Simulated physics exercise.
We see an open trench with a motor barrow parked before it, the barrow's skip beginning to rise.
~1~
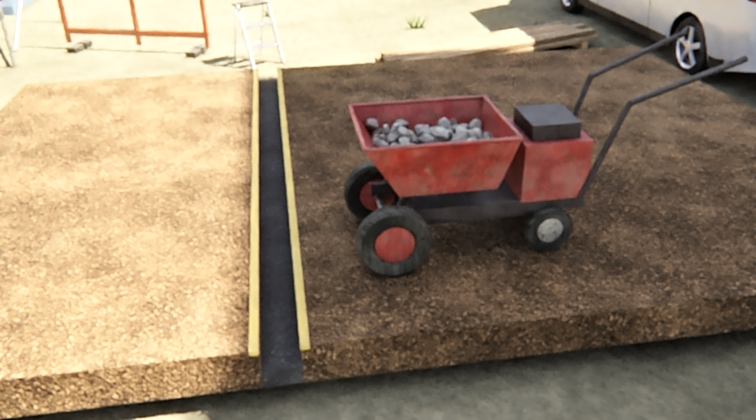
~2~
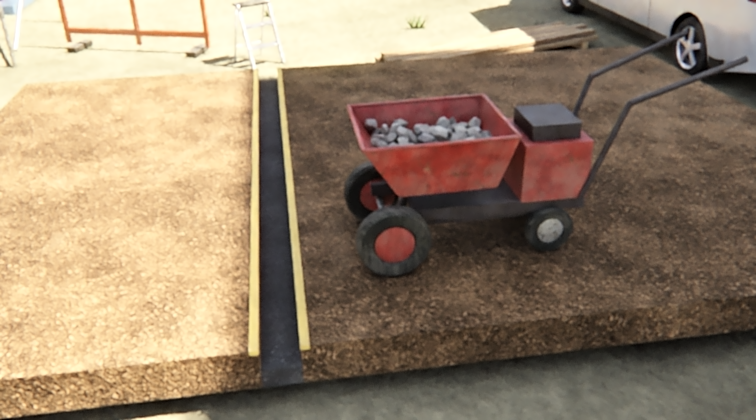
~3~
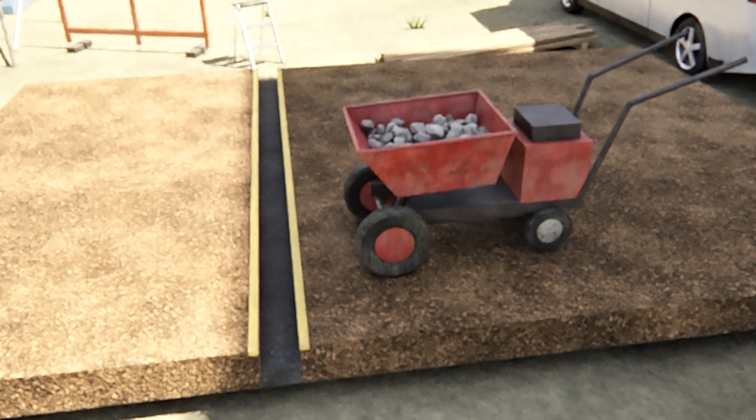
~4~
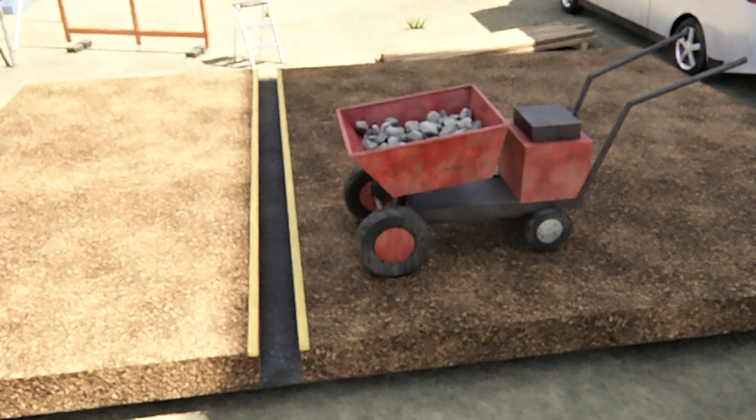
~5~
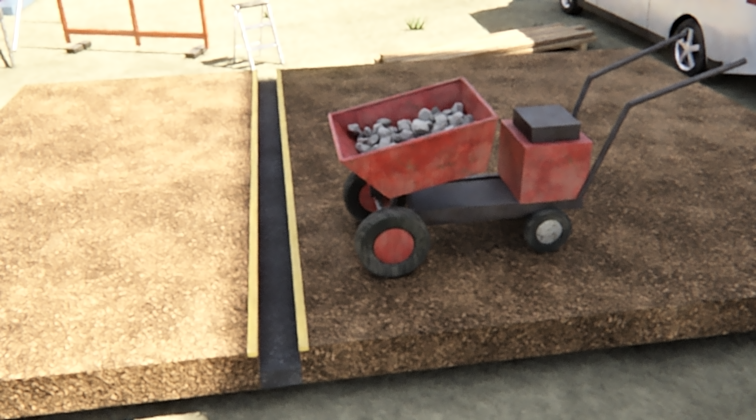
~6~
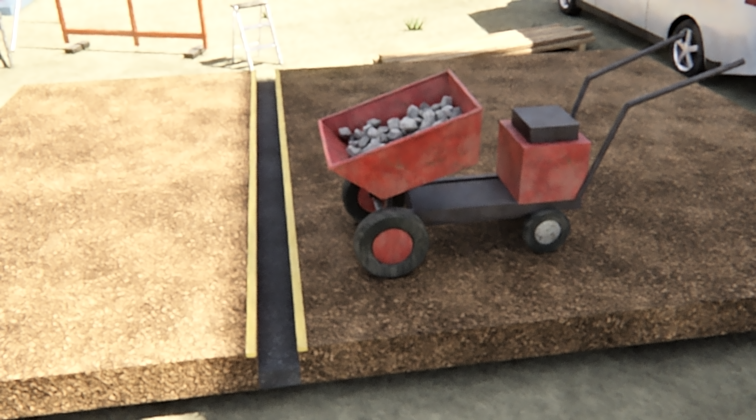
On bare brown ground beside a narrow trench, a parked red motor barrow slowly tilting its stone-filled skip toward the left.
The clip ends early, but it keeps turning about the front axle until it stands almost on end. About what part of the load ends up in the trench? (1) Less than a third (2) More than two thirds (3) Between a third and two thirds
Between a third and two thirds (3).
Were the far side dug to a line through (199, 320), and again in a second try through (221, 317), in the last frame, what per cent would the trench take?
Result, try 1: 100 in a hundred; try 2: 90 in a hundred.
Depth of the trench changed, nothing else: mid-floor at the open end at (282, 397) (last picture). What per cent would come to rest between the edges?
I'd guess about 60 %.
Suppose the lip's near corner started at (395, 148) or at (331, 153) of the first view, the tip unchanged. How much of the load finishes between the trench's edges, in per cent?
Close to 60 in a hundred, and close to 10 in a hundred.
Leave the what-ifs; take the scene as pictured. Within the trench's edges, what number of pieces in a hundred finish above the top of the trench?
Roughly 35 in a hundred.
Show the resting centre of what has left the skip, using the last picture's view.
(262, 253).
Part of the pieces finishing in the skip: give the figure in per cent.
Around 5 in a hundred.
Soon after the last picture, skip tipped steeply; all in the skip.
A little later, skip tipped right over; most in the skip; a small part in or heaped over the trench; a stray few beyond it; a stray few falling.
Later still, skip tipped right over; about a quarter in the skip; about a third in or heaped over the trench; about a third beyond it.
By the end, skip tipped right over; a stray few in the skip; a stray few short of the trench; about half in or heaped over the trench; about a third beyond it.
